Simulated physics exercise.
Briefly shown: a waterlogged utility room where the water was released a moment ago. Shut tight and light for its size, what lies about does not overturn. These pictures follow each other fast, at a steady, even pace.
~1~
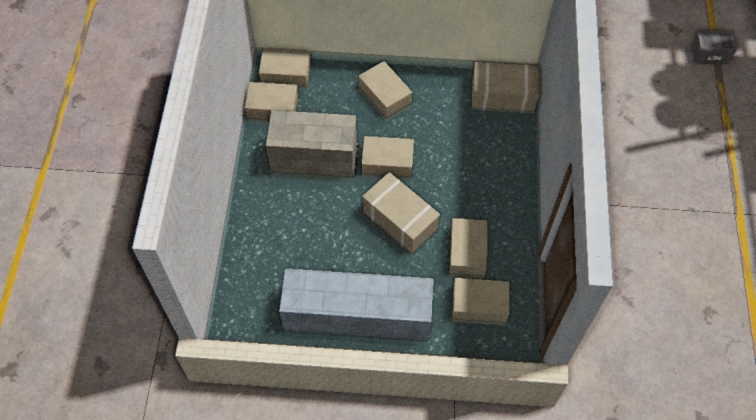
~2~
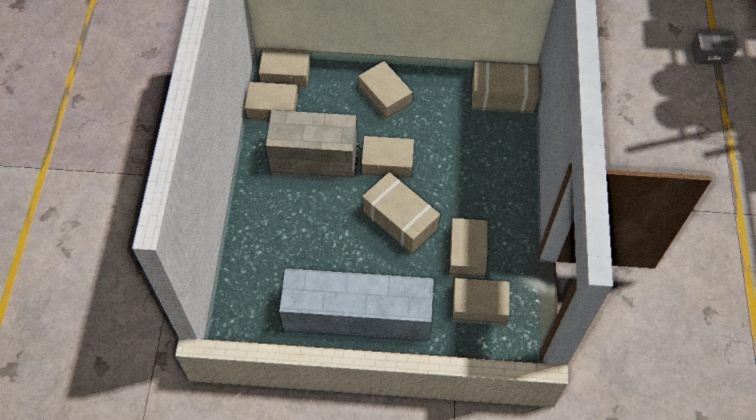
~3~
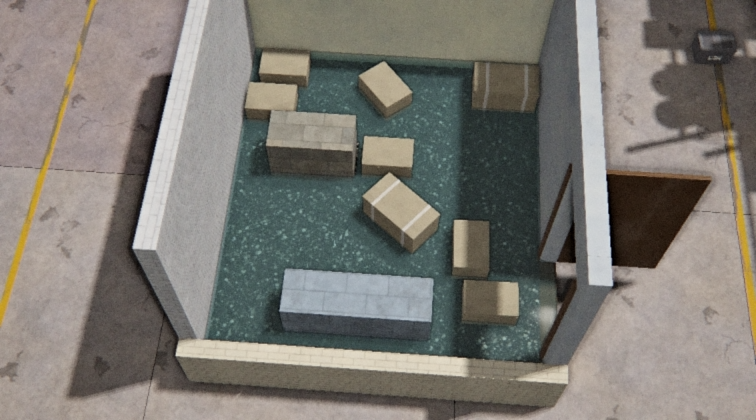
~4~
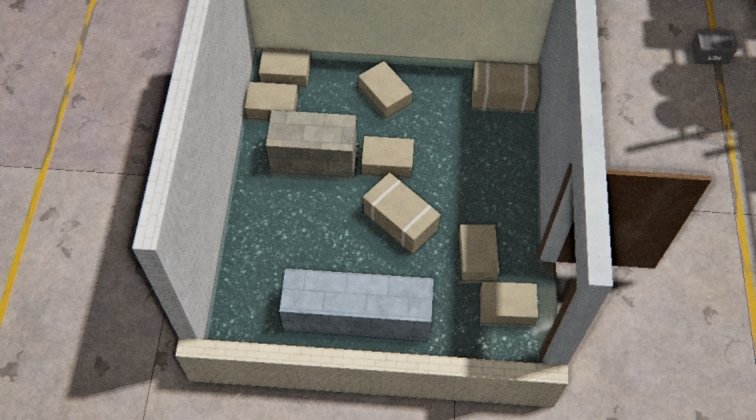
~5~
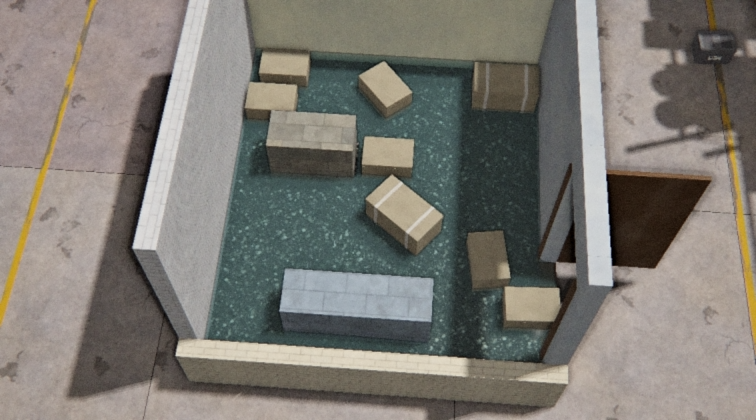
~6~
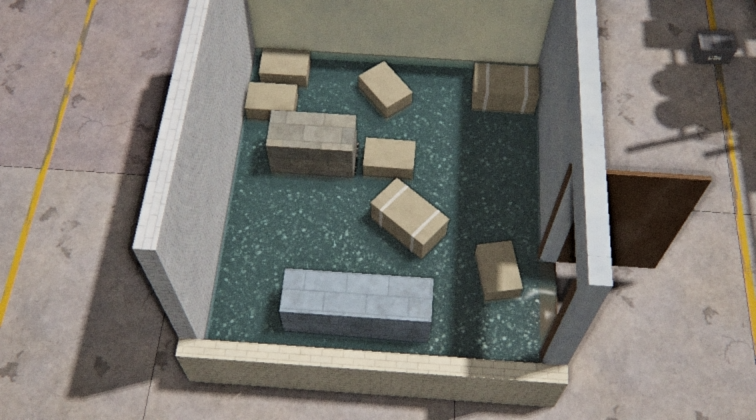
A flooded room's brown door swings open, then nearby boxes drift right, one slipping from view.
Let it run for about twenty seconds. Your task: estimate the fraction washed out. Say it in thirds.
The share is one third to two thirds.
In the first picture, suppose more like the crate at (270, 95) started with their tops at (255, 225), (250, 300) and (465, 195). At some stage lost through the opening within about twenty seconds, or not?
Note - in order: Retained / retained / out of the scene.
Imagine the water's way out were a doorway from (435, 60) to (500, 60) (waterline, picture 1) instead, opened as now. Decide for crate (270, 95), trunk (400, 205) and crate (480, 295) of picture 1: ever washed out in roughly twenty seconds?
Taking them one after another, held back, then flushed away, then held back.
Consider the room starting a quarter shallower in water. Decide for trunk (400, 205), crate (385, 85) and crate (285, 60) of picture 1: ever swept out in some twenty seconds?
The first one ends up outside, the second never escapes, the third never escapes.
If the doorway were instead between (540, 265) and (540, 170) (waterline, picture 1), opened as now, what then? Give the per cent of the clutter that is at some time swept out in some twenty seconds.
It comes to some 60 per cent of the lot.
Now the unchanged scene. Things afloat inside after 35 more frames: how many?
Tally: 2.
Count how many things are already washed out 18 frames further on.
I count 3 altogether.
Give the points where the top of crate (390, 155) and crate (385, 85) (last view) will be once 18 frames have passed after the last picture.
Near (441, 215) and (416, 116).
A moment on, 2 of 8 are out; 6 afloat.
Next, 3 of 8 are out; 5 afloat.
Later, 4 of 8 are out; 2 afloat.
In the end, 4 of 8 are out; 1 afloat.
